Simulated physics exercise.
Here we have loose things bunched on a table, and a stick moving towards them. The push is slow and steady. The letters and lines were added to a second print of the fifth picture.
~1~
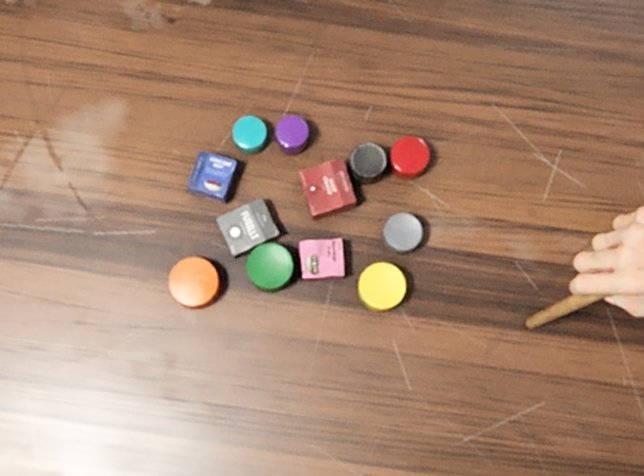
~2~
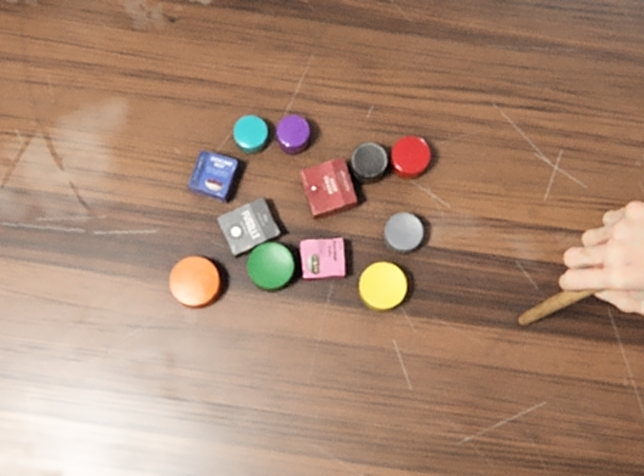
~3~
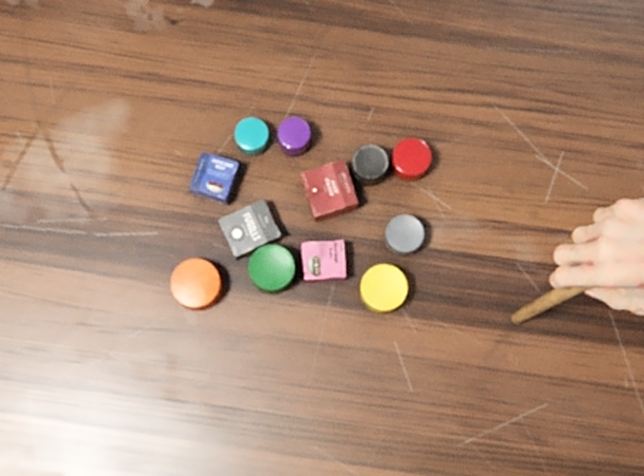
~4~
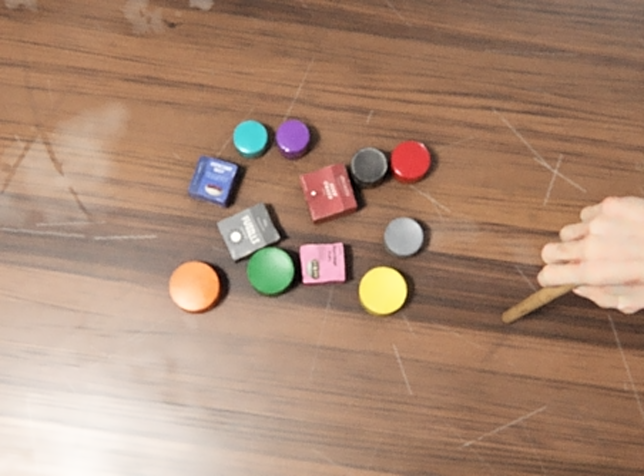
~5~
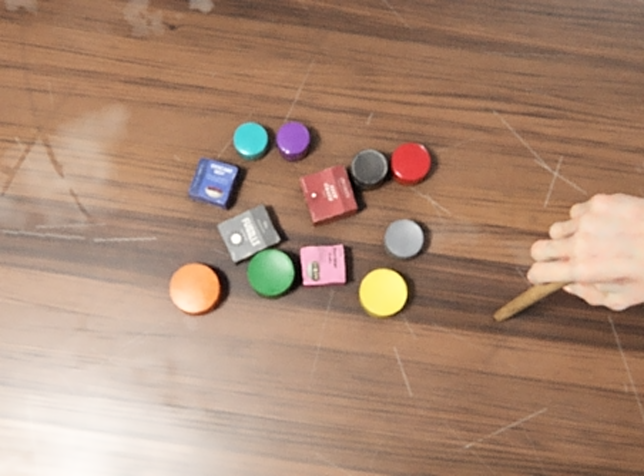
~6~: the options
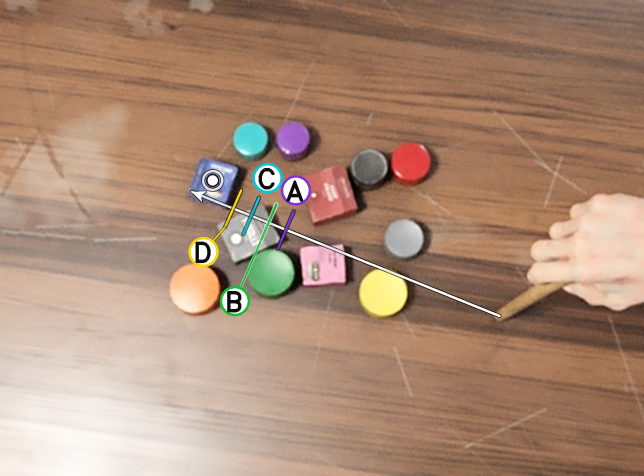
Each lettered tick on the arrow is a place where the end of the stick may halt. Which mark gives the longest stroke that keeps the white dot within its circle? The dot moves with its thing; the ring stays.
Up to mark D.
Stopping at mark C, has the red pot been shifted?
No.
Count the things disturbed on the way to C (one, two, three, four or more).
Three.
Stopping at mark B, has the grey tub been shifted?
By then, no.
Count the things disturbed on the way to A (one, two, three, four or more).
In all, two.
On the marked copy, A at (286, 230); B at (269, 223); C at (252, 216); D at (233, 208); the arrow from (500, 316) to (192, 191); the white dot at (213, 180).
Taking D. A third of the way, foot of the stick (403, 277).
Two thirds of the way, foot of the stick (309, 239); pink packet (303, 267); green tub (258, 286).
When it is over, foot of the stick (233, 208); grey packet (228, 241); pink packet (302, 267); the dot is still in its ring.
As for the rest, A keeps the dot in but is short; B keeps the dot in but is short; C keeps the dot in but is short.
